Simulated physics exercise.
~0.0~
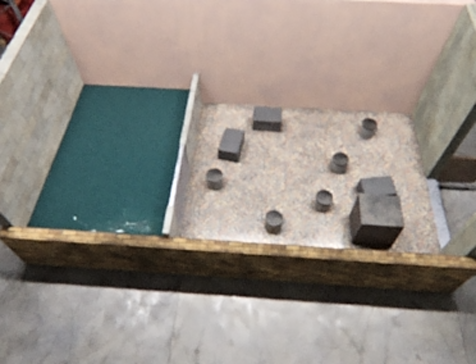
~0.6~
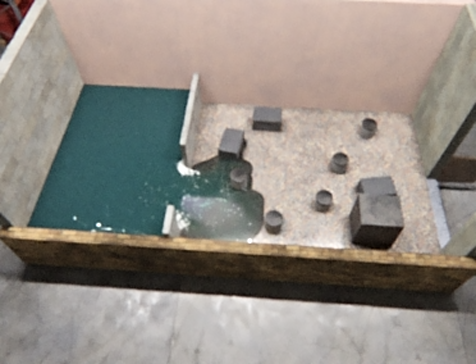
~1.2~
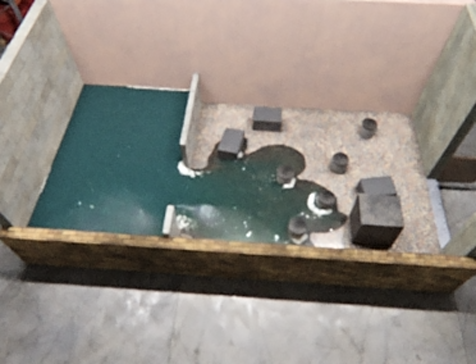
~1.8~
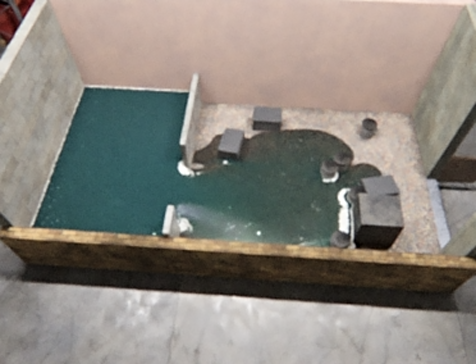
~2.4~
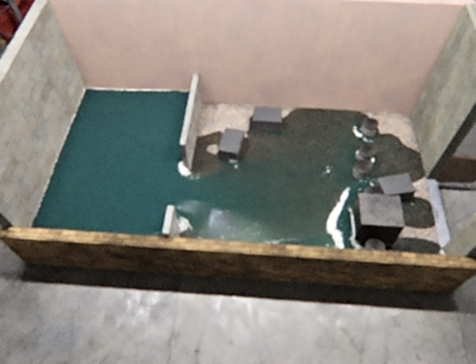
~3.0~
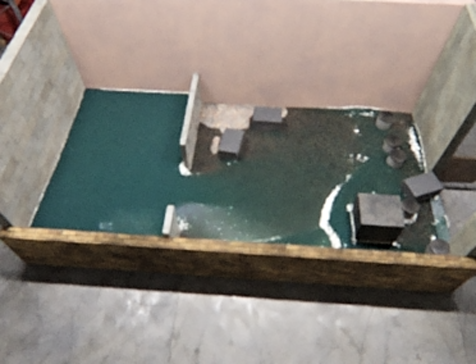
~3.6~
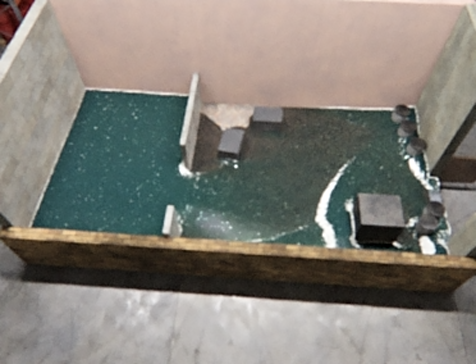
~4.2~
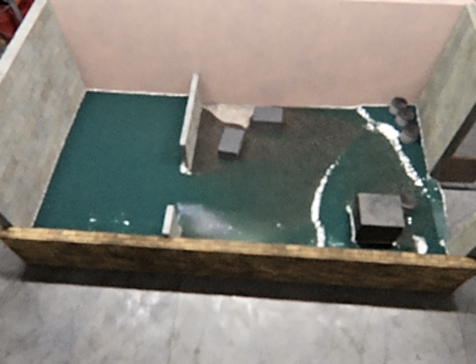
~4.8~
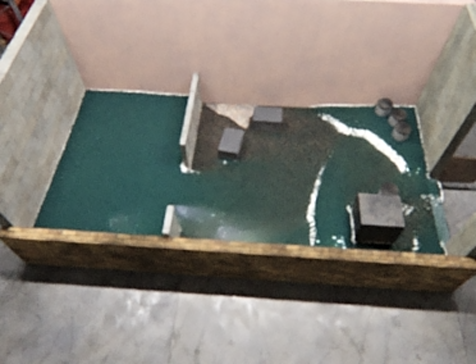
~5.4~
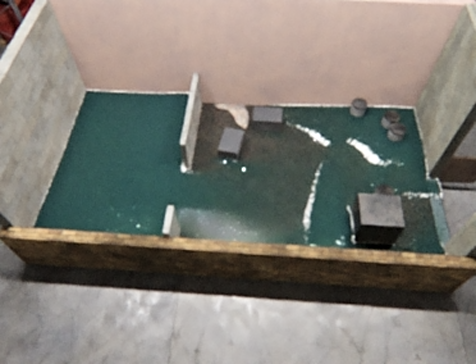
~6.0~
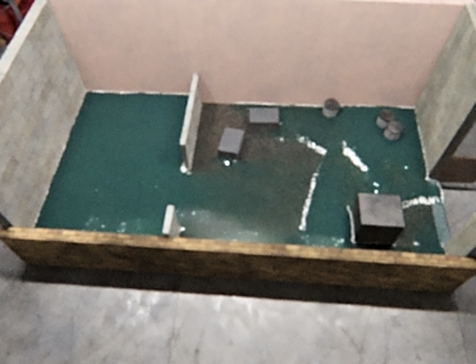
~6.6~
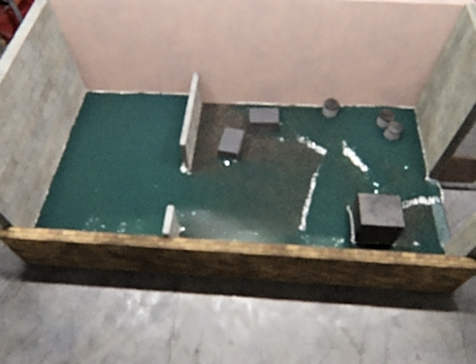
A walled rectangular room with a pinkish back wall and a brown front edge is seen from above, with dark green water held behind a thin partition on the left. Grey boxes and small round pails stand on the pale speckled floor to the right. The partition's door section gives way, and water pours through the gap, spreading across the floor. It pushes pails and a box toward the right wall, where white foam gathers. Some pails drift back a little, other objects vanish from view by the right-hand opening, and the water settles around those remaining.
